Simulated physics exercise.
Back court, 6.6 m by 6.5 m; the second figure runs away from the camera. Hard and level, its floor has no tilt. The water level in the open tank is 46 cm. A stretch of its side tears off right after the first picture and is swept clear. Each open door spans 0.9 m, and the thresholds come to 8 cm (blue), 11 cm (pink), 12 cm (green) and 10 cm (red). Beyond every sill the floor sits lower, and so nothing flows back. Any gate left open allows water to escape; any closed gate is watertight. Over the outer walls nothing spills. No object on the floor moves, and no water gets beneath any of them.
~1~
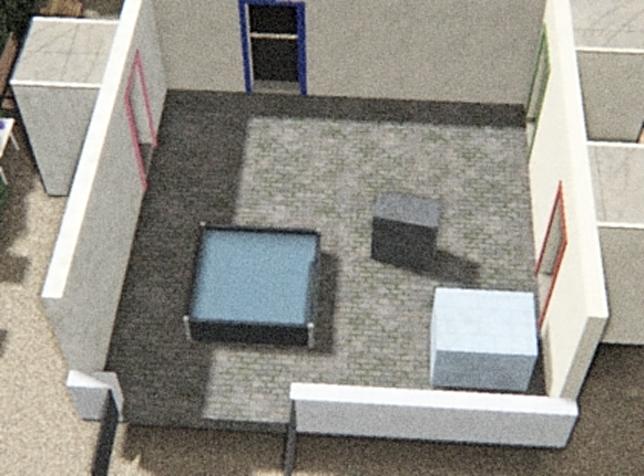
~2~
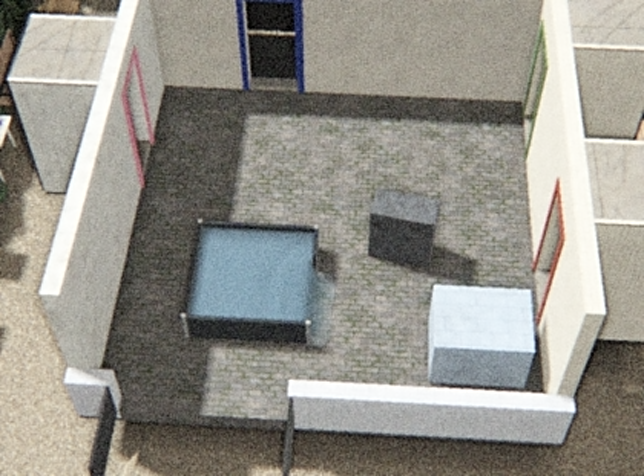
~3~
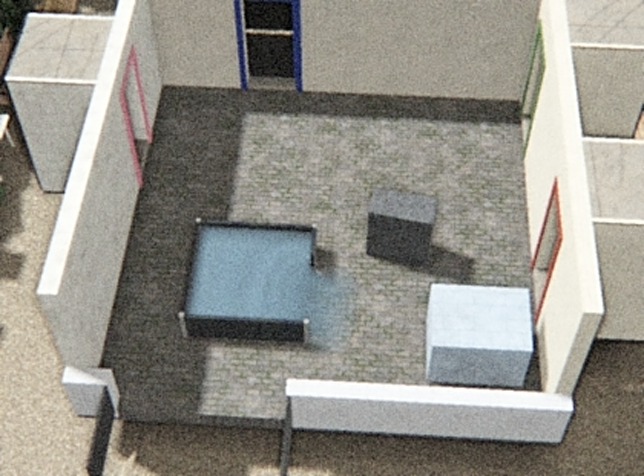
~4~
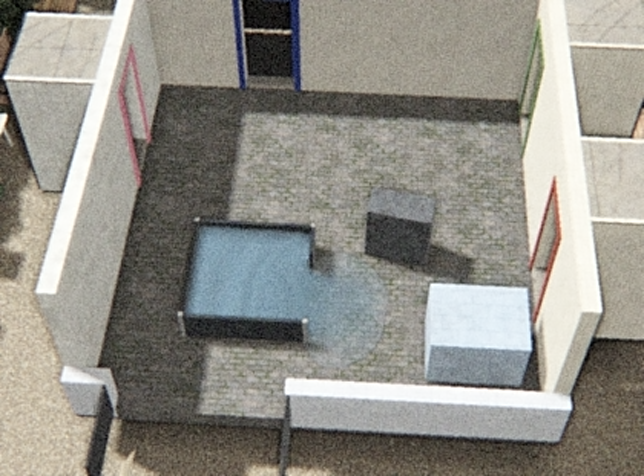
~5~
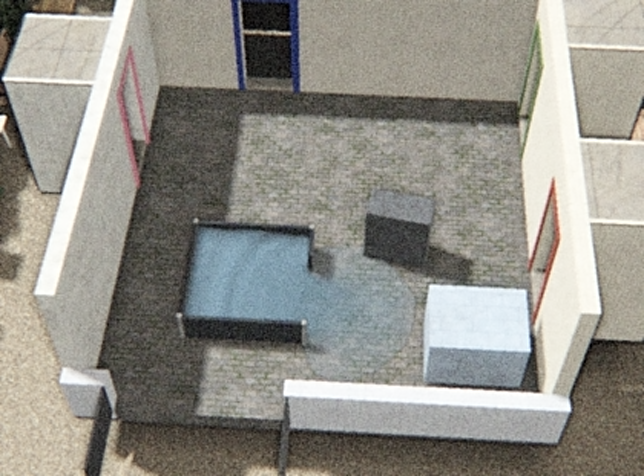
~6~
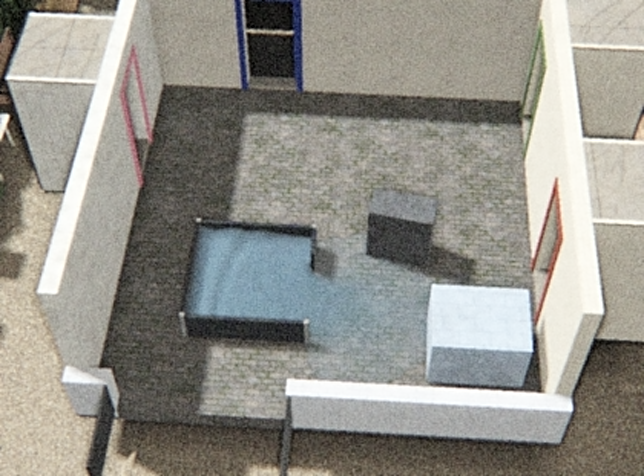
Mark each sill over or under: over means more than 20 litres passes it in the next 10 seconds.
Blue door - under; pink door - under; green door - under; red door - over.
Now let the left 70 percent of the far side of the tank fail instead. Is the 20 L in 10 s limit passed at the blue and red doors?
For blue, too much; for red, too little.
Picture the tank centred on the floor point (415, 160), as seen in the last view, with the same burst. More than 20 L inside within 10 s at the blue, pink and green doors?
Blue: Within limit; pink: Within limit; green: Beyond limit.
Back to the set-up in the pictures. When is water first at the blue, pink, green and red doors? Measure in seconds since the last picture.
Arrival: Blue 7.0 s, pink not in the 10 s, green 2.6 s, red 0.6 s.
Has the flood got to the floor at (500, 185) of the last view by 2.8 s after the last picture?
Looks like it's submerged.
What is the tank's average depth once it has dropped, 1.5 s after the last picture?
22 cm.
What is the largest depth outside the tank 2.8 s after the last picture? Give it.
Max depth: About 22 centimetres.
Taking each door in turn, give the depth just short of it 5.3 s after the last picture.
Depths: Blue door 0 cm, pink door 0 cm, green door 3 cm, red door 10 cm.
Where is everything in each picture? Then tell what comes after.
The first frame shows the open tank at (255, 276) is whole and still, 46 cm deep.
In the second frame, the front is at (320, 343), 0.7 m from the gap at (310, 303); 0.3 m2 of floor is under water; 46 cm left at the back of the open tank.
In the third frame, water pours out at (308, 302) and has run 0.9 m, to (342, 343); typically 8 cm deep outside, 46 cm at the open tank's back.
In the fourth frame, water pours out at (307, 301) and has run 1.2 m, to (382, 290); typically 6 cm deep outside, 46 cm at the open tank's back.
In the fifth frame, the front is at (408, 296), 1.6 m from the gap at (305, 303); 2.6 m2 of floor is under water; 45 cm left at the back of the open tank.
In the sixth frame, the front is at a hidden place, 2.1 m from the gap at (308, 302); 3.6 m2 of floor is under water; 40 cm left at the back of the open tank.
Then, 0.7 s after the last picture water covers 15 % of the floor and is deepest (26 cm) near (425, 338); blue door not reached, pink door not reached, green door not reached, red door 8 cm at the sill, 0 L in.
Then, 1.5 s after the last picture water covers 20 % of the floor and is deepest (24 cm) near (412, 411); blue door not reached, pink door not reached, green door not reached, red door 20 cm at the sill, 22 L in.
Then, 2.8 s after the last picture water covers 30 % of the floor and is deepest (22 cm) near (532, 344); blue door not reached, pink door not reached, green door 2 cm at the sill, 0 L in, red door 15 cm at the sill, 70 L in.
Then, 5.3 s after the last picture water covers 45 % of the floor and is deepest (12 cm) near (425, 412); blue door not reached, pink door not reached, green door 3 cm at the sill, 0 L in, red door 10 cm at the sill, 89 L in.
Then, 9.3 s after the last picture water covers 75 % of the floor and is deepest (6 cm) near (94, 393); blue door 3 cm at the sill, 0 L in, pink door not reached, green door 6 cm at the sill, 0 L in, red door 5 cm at the sill, 90 L in.
